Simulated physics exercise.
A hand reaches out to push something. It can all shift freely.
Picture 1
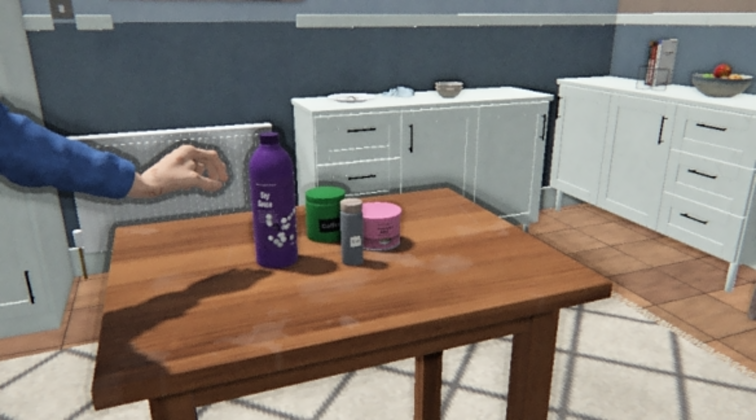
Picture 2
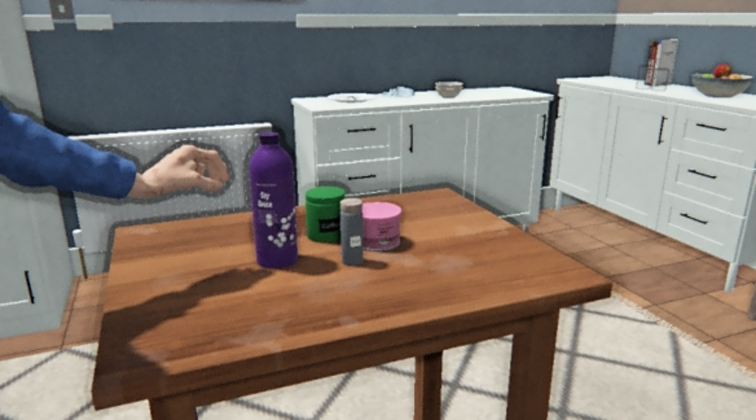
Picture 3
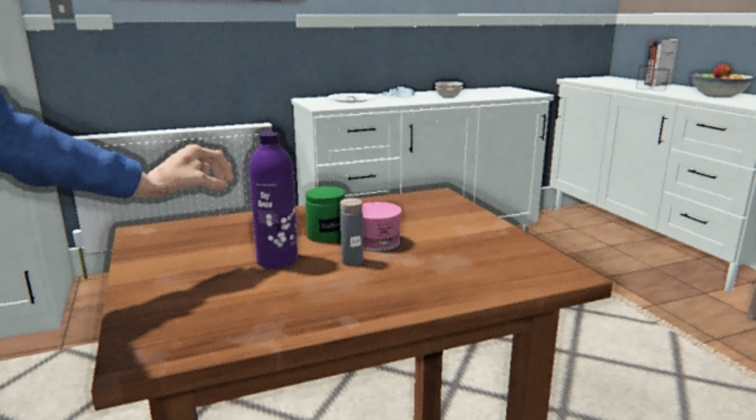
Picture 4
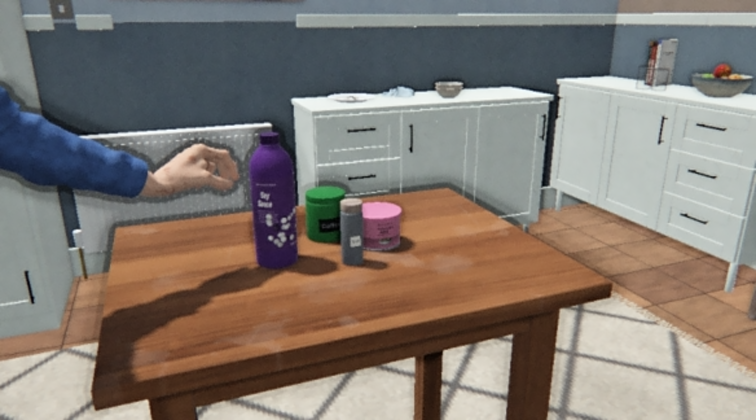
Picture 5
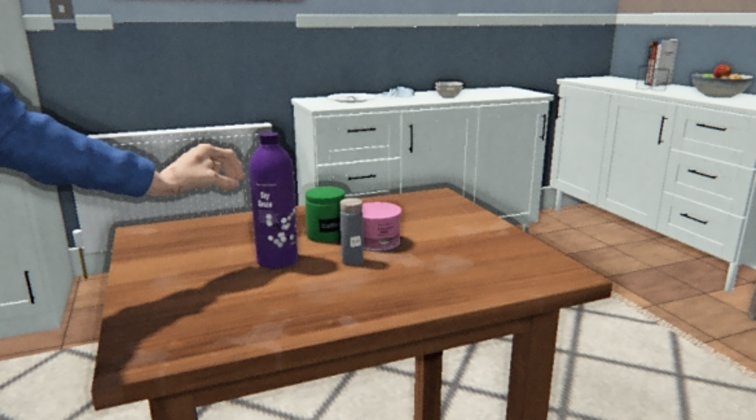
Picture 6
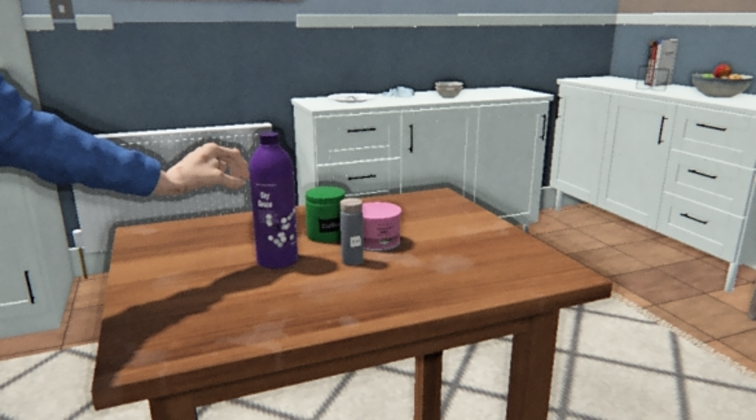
A hand in a blue sleeve extends from the left above a wooden table, then inches rightward toward a tall purple bottle, ending close beside its upper part. The bottle stays still throughout, as do the green container, small grey bottle and pink jar standing near it.
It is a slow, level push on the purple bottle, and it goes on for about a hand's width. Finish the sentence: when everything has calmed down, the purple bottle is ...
When everything has calmed down, the purple bottle is knocked over.
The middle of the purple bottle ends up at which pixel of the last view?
Looks like it settles somewhere around (356, 243).
Then, 0.90 s past the last view, purple bottle rocked 33° from its first pose near (313, 194).
Then, 1.70 s past the last view, purple bottle rocked 65° from its first pose near (355, 214).
Then, 2.00 s past the last view, purple bottle on its side near (357, 244).
Finally, down or leaning hard on the table, purple bottle. Final places as the last picture's camera would see them, purple bottle near (356, 243).
